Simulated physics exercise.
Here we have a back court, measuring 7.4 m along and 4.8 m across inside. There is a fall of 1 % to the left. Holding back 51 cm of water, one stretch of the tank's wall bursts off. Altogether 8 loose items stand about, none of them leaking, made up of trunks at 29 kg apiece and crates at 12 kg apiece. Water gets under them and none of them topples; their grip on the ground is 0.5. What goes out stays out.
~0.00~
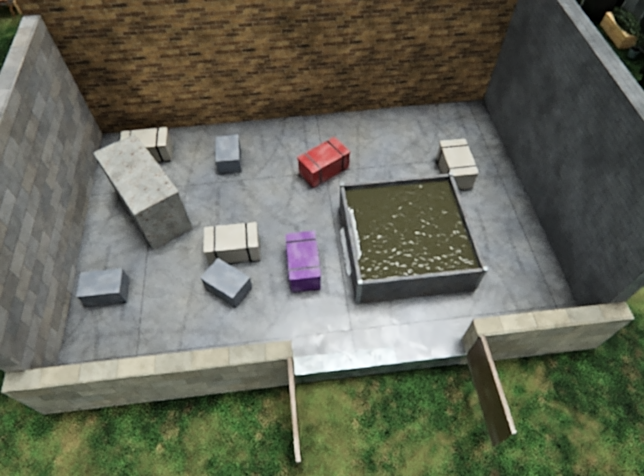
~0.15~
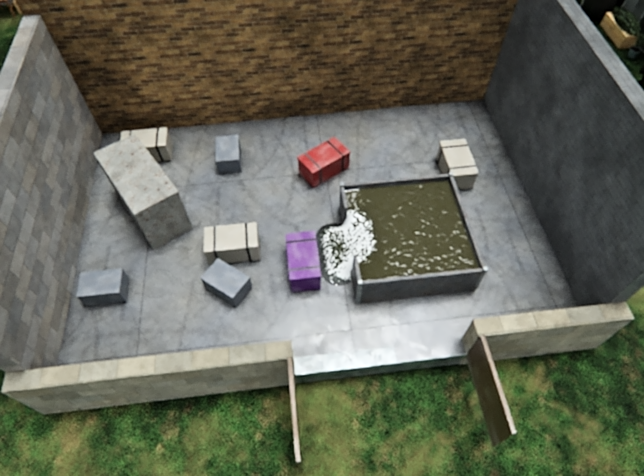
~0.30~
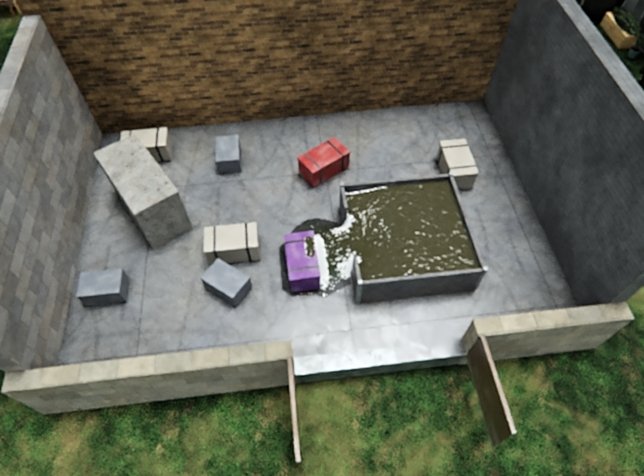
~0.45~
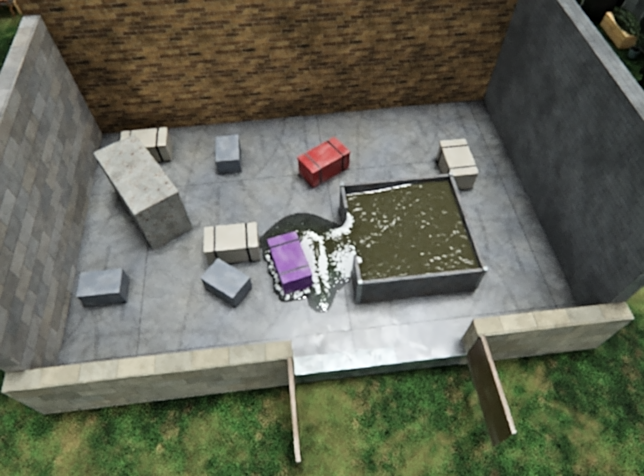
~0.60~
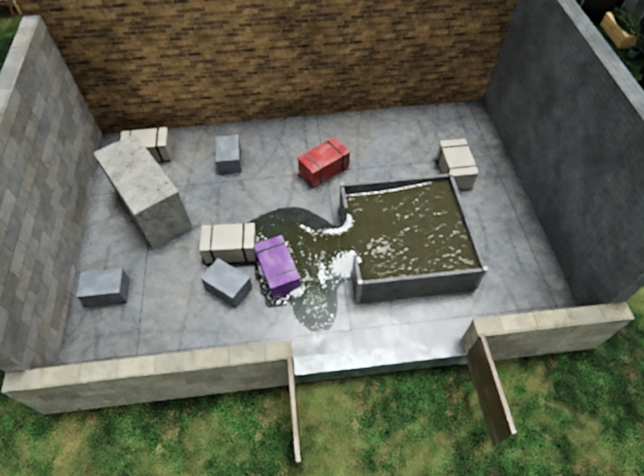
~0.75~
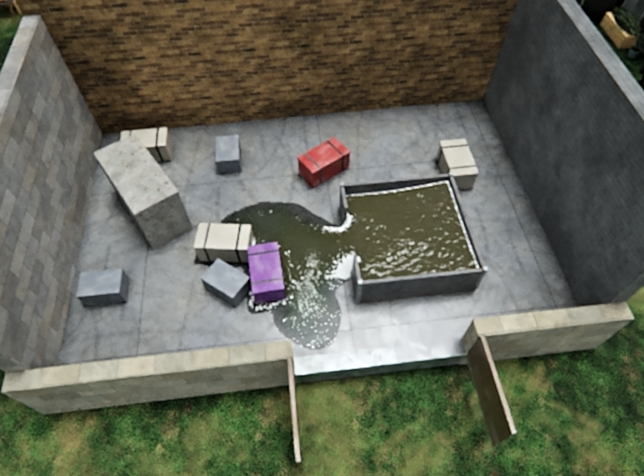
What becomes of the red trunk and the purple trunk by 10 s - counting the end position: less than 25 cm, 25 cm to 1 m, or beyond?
Final positions: The red trunk stays near its start, the purple trunk lands far from its start.
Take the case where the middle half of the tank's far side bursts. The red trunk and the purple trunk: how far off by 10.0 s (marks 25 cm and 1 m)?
The red trunk drifts a bit; the purple trunk remains where it was.
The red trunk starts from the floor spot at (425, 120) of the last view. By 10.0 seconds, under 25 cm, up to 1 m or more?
It hardly budges.
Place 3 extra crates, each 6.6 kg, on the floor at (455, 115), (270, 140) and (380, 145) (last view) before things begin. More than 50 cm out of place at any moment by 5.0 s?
Taking them in the order given: Falls short, falls short and falls short.
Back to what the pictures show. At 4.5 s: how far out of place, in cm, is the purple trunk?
Roughly 300 cm.
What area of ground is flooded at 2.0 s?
About 14 m2.
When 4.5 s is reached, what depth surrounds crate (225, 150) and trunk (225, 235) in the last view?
Depth approx. 3 cm / 13 cm.
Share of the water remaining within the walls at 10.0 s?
Still held: Near 98 %.
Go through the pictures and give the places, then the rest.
In the first picture, the red trunk at (324, 154), on the bottom; the purple trunk at (303, 254), on the bottom; water covers 2.9 m2; 0 of 8 have shifted.
In the second picture, the red trunk at (324, 154) rests on the ground; the purple trunk at (303, 254) rests on the ground; water covers 3.3 m2; 0 of 8 have shifted.
In the third picture, the red trunk at (324, 154), on the bottom; the purple trunk at (302, 255) rests on the ground; water covers 3.7 m2; 0 of 8 have shifted.
In the fourth picture, the red trunk at (324, 154), on the bottom; the purple trunk at (290, 256) rests on the ground, 20 cm from its start; water covers 4.3 m2; 1 of 8 have shifted.
In the fifth picture, the red trunk at (324, 154) rests on the ground; the purple trunk at (277, 261), on the bottom, 40 cm from its start; 5.0 m2 under water; 1 of 8 have shifted.
In the sixth picture, the red trunk at (324, 154) rests on the ground; the purple trunk at (265, 267) rests on the ground, 58 cm from its start; 5.9 m2 under water; 2 of 8 have shifted.
After 2.0 s the red trunk is near (324, 154), 0.0 m from its start, aground; the purple trunk is near (152, 325), 2.3 m from its start, aground; 0 of 8 are out; 0 afloat.
After 4.5 s the red trunk is near (324, 154), 0.0 m from its start, aground; the purple trunk is near (85, 285), 3.1 m from its start, afloat; 0 of 8 are out; 5 afloat.
After 7.0 s the red trunk is near (324, 154), 0.0 m from its start, aground; the purple trunk is near (102, 285), 2.9 m from its start, afloat; 0 of 8 are out; 5 afloat.
After 10.0 s the red trunk is near (324, 154), 0.0 m from its start, aground; the purple trunk is near (101, 313), 2.9 m from its start, afloat; 0 of 8 are out; 5 afloat.
